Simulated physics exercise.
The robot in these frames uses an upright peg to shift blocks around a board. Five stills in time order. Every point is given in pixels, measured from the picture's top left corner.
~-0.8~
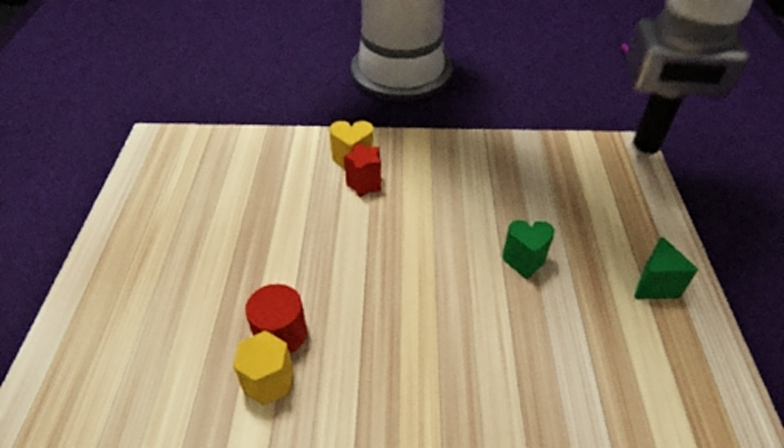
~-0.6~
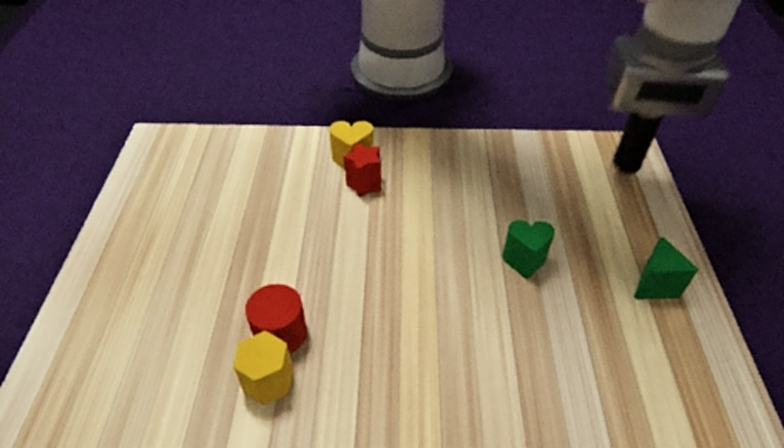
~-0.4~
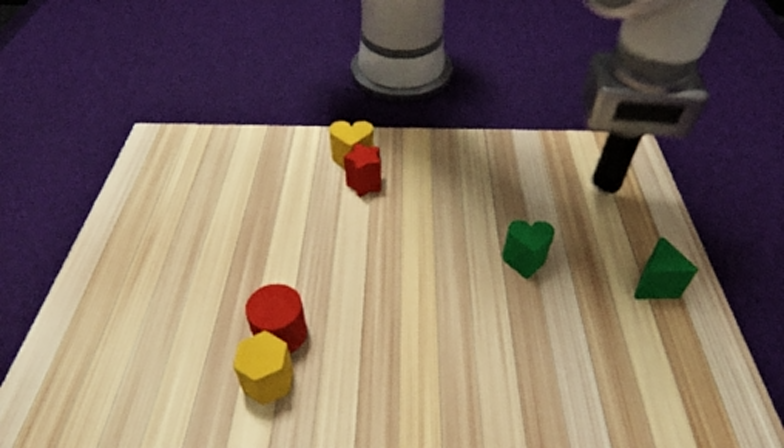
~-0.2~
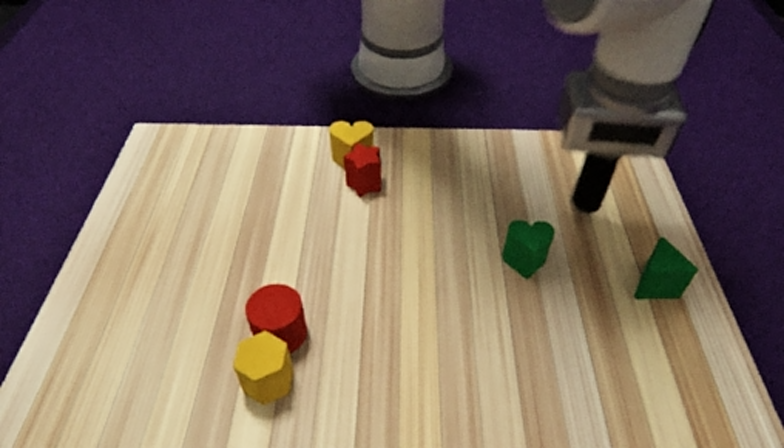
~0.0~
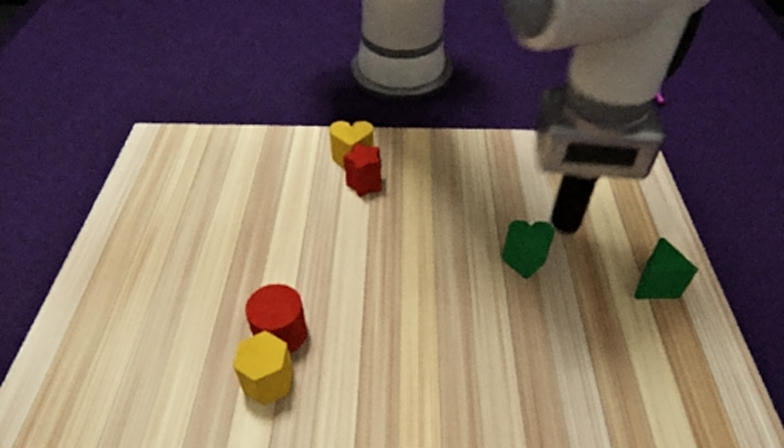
At first, a robot arm holds a dark upright peg near the far right corner of a striped wooden board scattered with red, yellow and green blocks. The arm then moves the peg steadily leftward and toward the viewer, until it is beside the green heart block, while every block stays still.
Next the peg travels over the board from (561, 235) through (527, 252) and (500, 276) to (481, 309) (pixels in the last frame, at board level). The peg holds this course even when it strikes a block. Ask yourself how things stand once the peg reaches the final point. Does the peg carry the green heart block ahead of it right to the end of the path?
Yes, it checks out.
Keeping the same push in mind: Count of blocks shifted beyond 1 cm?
Looking at the path, I think only one of the blocks ends up more than 1 cm away.
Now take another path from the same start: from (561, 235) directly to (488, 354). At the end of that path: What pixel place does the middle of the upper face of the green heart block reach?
Its top middle: (498, 256).
What follows on the original path. One third of the way, peg at (529, 242); green heart block at (514, 246).
Two thirds of the way, peg at (502, 266); green heart block at (499, 273), turned 15° clockwise.
At the end, peg at (484, 299); green heart block at (479, 308), turned 15° clockwise.
